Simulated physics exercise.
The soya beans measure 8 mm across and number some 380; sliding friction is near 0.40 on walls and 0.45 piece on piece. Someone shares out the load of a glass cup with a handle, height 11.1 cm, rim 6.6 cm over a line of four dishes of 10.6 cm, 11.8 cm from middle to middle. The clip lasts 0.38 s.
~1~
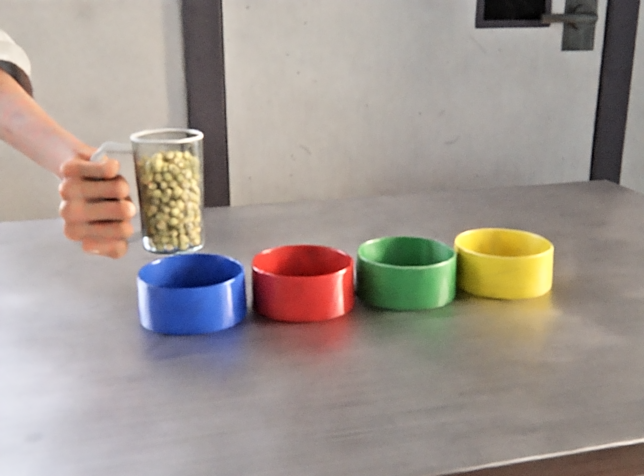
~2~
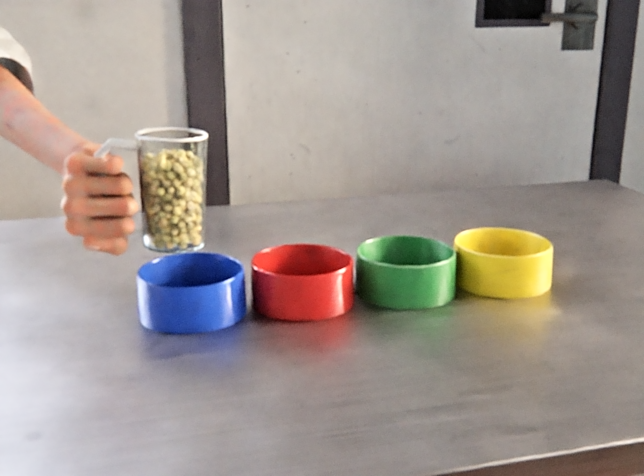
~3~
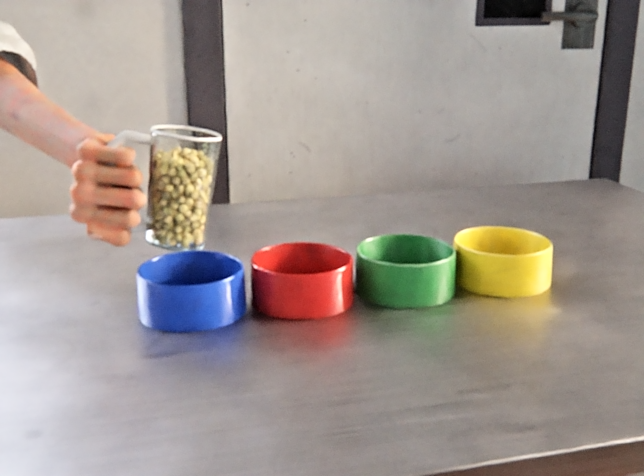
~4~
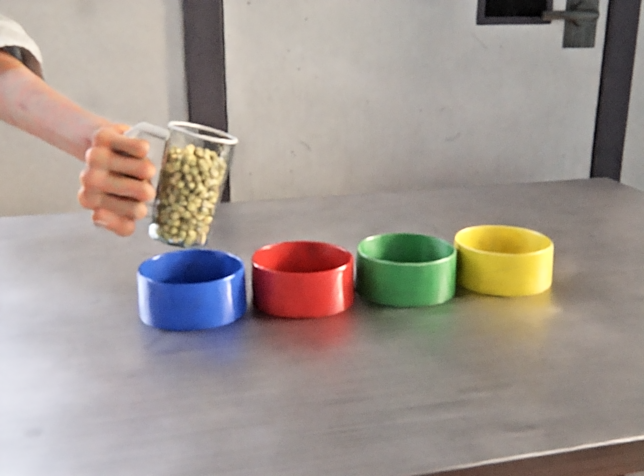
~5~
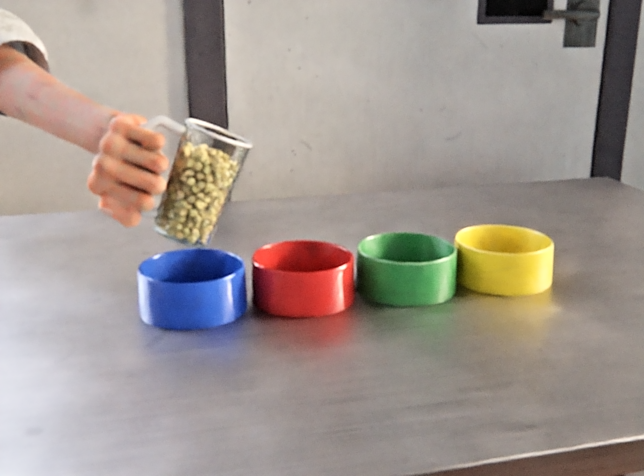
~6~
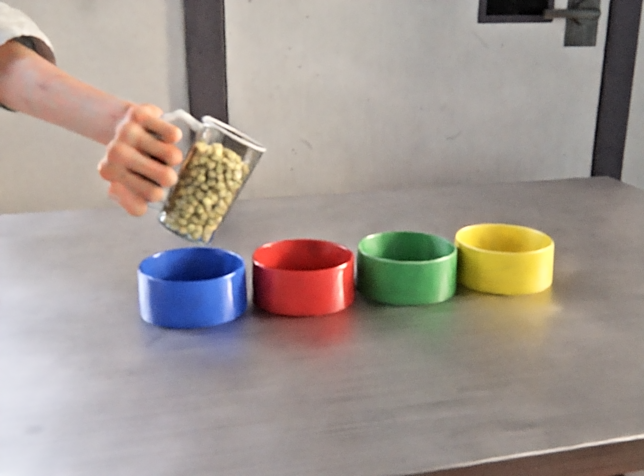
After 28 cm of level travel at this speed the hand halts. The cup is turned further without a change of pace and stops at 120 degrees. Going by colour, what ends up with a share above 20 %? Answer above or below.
Red below, blue below, green above, yellow below, counter below.
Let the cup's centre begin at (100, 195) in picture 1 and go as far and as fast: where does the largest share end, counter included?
The winner: Red.
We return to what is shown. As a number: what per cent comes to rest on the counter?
About 5 per cent.
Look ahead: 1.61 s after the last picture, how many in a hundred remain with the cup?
Some 0 per cent of the load.
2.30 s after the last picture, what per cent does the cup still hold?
Some 0 per cent of the load.
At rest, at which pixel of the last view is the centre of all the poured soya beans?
At about (411, 268).
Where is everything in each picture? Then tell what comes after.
The first frame shows cup at (170, 192), tilt 0 degrees, lip at (201, 135), moved 0.0 cm; middle of the pieces at (170, 197); blue dish at (191, 271); red dish at (302, 261); green dish at (406, 252); yellow dish at (503, 243).
The second frame shows cup at (173, 190), tilt 2 degrees, lip at (206, 135), moved 0.3 cm; middle of the pieces at (173, 196).
The third frame shows cup at (181, 188), tilt 9 degrees, lip at (220, 137), moved 1.1 cm; middle of the pieces at (180, 194).
The fourth frame shows cup at (190, 186), tilt 16 degrees, lip at (235, 140), moved 2.0 cm; middle of the pieces at (189, 192).
The fifth frame shows cup at (200, 185), tilt 23 degrees, lip at (250, 145), moved 2.9 cm; middle of the pieces at (198, 190).
The sixth frame shows cup at (209, 183), tilt 30 degrees, lip at (263, 149), moved 3.7 cm; middle of the pieces at (206, 188); blue dish at (192, 264); red dish at (303, 255); green dish at (407, 247); yellow dish at (504, 239).
Then, 0.97 s after the last picture, tilt 118 degrees; cup holds 70 %, green 25 %.
Then, 1.61 s after the last picture, tilt 120 degrees; cup holds 0 %, green 95 %.
Then, 2.30 s after the last picture, tilt 120 degrees; cup holds 0 %, green 95 %.
In the end, red 0 %, blue 0 %, green 95 %, yellow 0 %, counter 5 %.
